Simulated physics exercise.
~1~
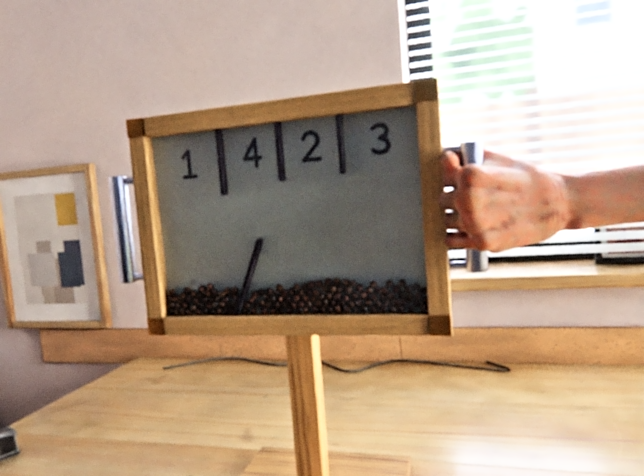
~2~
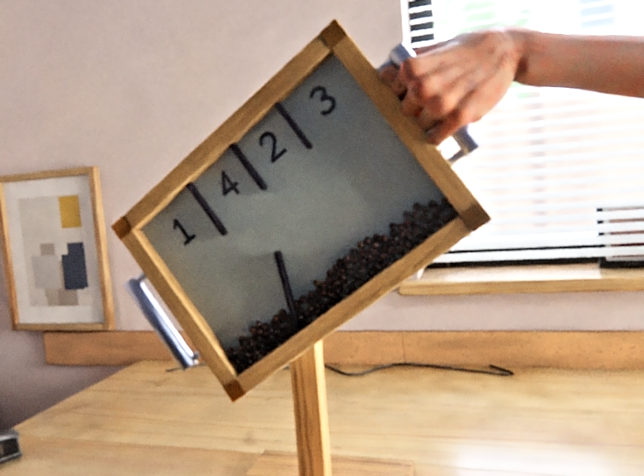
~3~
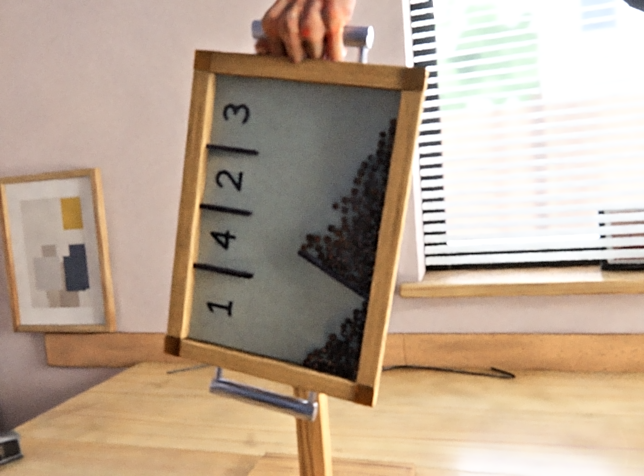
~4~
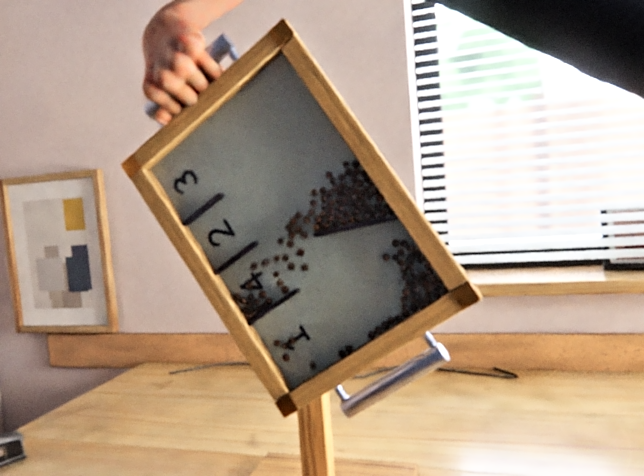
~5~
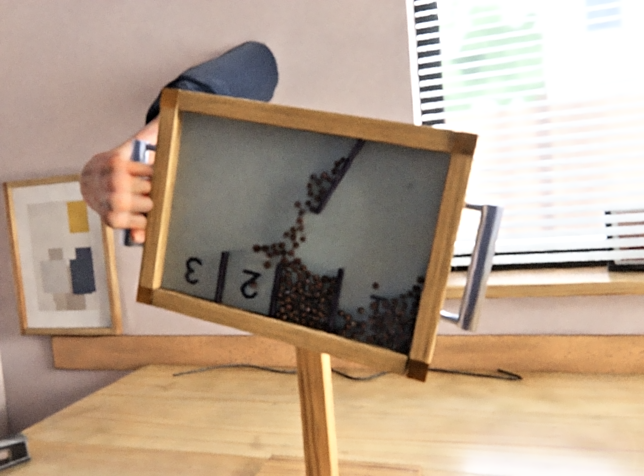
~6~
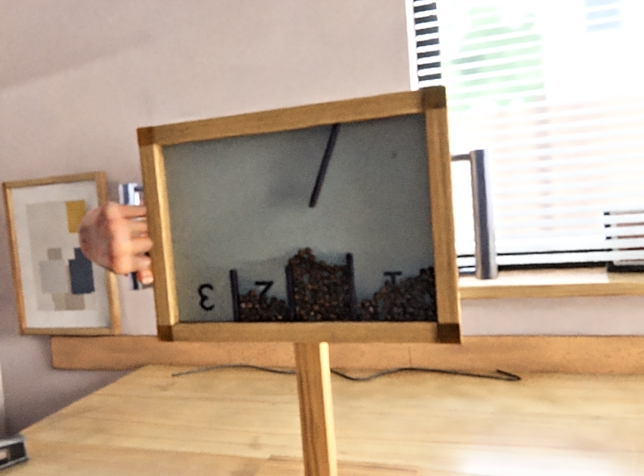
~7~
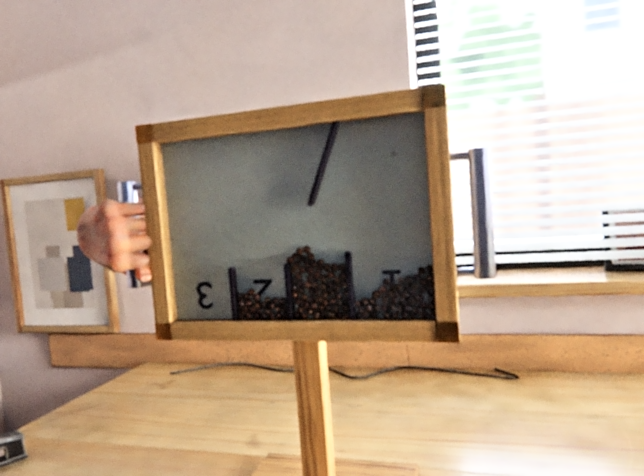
A hand turned a shallow wooden-framed case of dark beads counterclockwise on its stand until it was upside down, and the beads slid and spilled into the numbered pockets, settling highest in pocket four, with some in one and two and none in three.
